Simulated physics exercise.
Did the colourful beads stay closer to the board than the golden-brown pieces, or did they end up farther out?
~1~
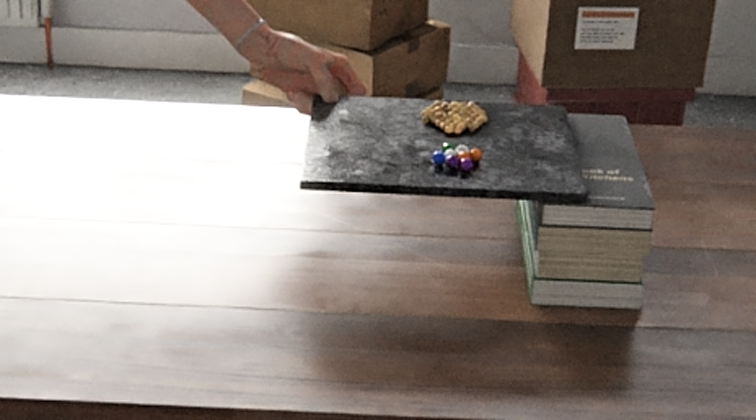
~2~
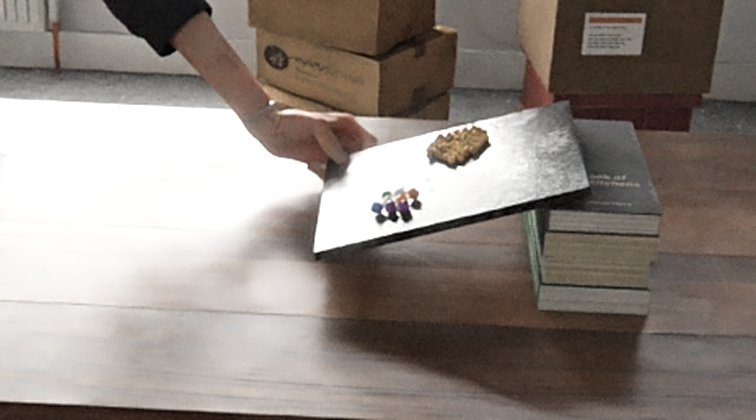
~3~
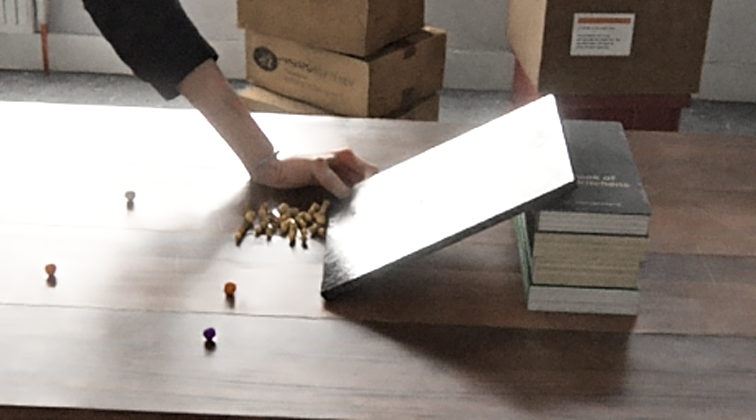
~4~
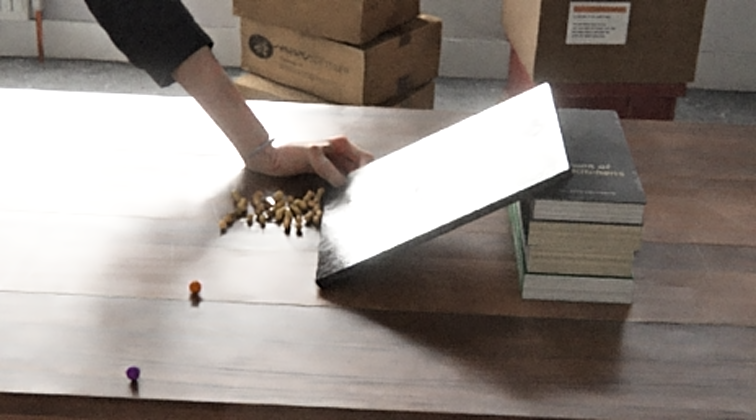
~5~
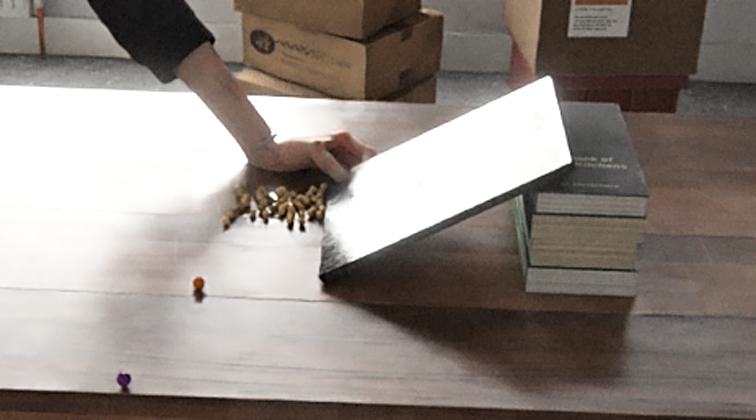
The colourful beads ended up farther out. They rolled well away across the table, while the golden-brown pieces stopped in a heap just beyond the board's low edge.
